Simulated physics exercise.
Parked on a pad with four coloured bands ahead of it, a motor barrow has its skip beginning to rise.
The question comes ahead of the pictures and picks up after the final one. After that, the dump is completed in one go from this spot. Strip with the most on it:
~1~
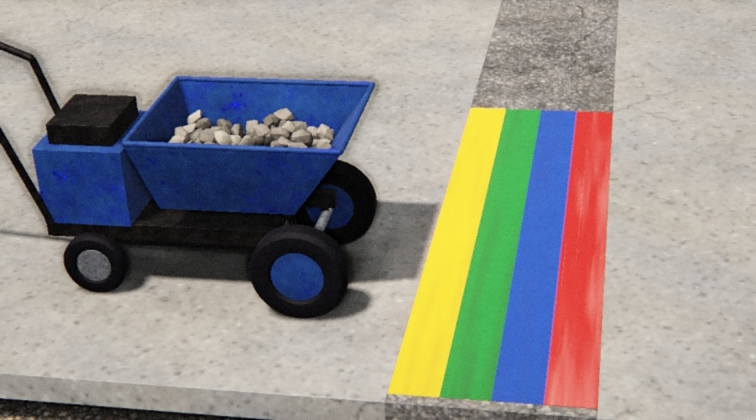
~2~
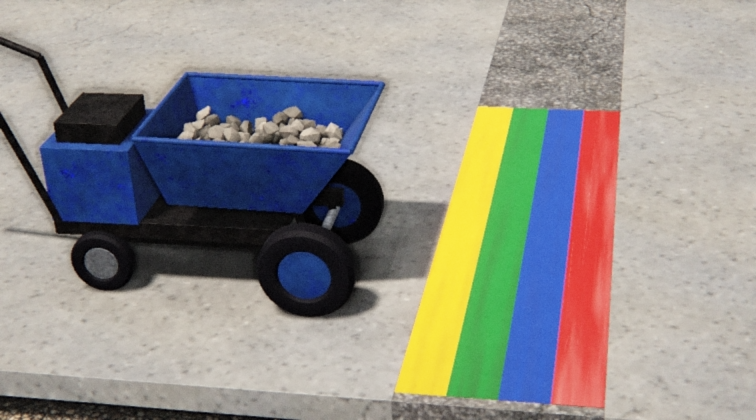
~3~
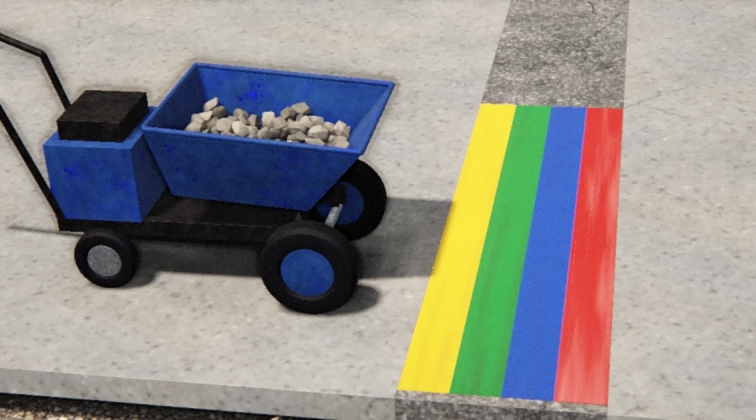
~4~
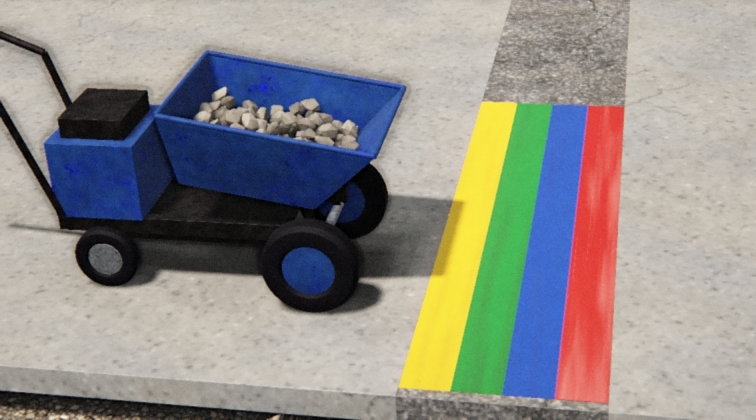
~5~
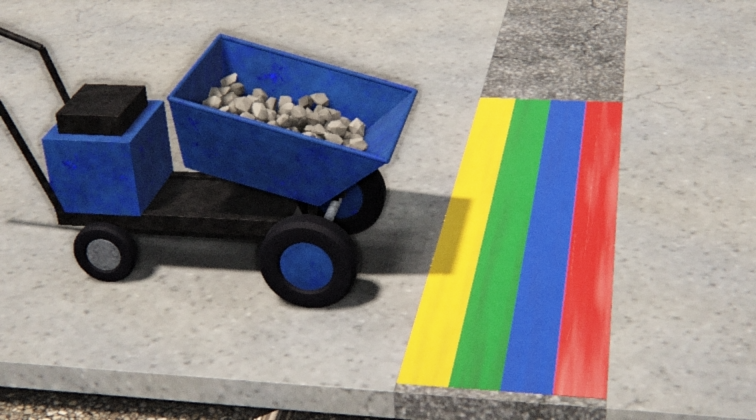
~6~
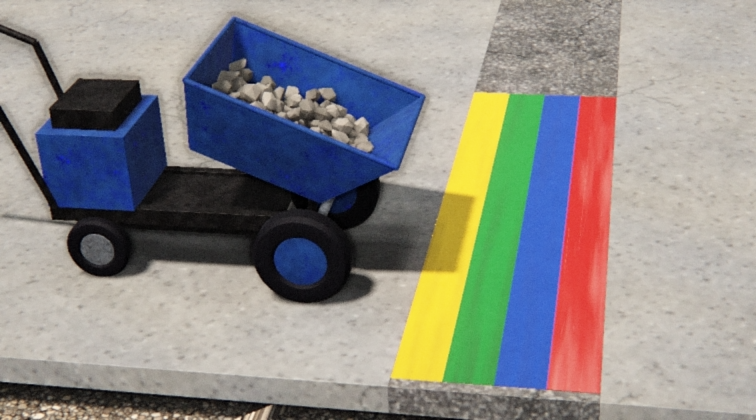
Green strip.
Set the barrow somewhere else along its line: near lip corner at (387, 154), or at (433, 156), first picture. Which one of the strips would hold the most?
First: The blue one; second: The red one.
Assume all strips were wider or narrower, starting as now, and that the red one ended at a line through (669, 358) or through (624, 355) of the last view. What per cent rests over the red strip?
I'd say about 0 % for the first and about 10 % for the second.
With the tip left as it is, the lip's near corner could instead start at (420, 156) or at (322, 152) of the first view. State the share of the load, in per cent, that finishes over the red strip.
30 % then 10 %.
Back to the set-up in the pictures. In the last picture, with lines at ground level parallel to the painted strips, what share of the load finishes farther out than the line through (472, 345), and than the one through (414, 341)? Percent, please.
50 and 70 in a hundred.
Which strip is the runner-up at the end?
That would be the blue one.
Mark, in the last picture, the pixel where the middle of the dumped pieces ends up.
Roughly pixel (508, 267).
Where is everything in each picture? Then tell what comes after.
The first frame shows lip of the skip at (341, 152), level; top of the load at (248, 145), broken stones; yellow strip at (424, 352); green strip at (474, 355); blue strip at (524, 359); red strip at (574, 362).
The second frame shows lip of the skip at (351, 152), tipped barely; top of the load at (257, 143).
The third frame shows lip of the skip at (361, 153), tipped barely; top of the load at (240, 129).
The fourth frame shows lip of the skip at (374, 157), tipped a little; top of the load at (239, 132).
The fifth frame shows lip of the skip at (387, 161), tipped clearly; top of the load at (234, 121).
The sixth frame shows lip of the skip at (396, 168), tipped clearly; top of the load at (234, 100); yellow strip at (427, 337); green strip at (477, 340); blue strip at (527, 343); red strip at (577, 347).
Soon after the last picture, skip tipped steeply; all in the skip.
A little later, skip tipped right over; most in the skip; a stray few over the yellow strip; about a quarter over the green strip; a small part over the blue strip.
Later still, skip tipped right over; about a third in the skip; a small part over the yellow strip; about a third over the green strip; about a quarter over the blue strip; a small part over the red strip; a stray few off the paint.
At rest, skip tipped right over; about a third in the skip; a small part over the yellow strip; about a third over the green strip; about a quarter over the blue strip; a small part over the red strip; a stray few off the paint.
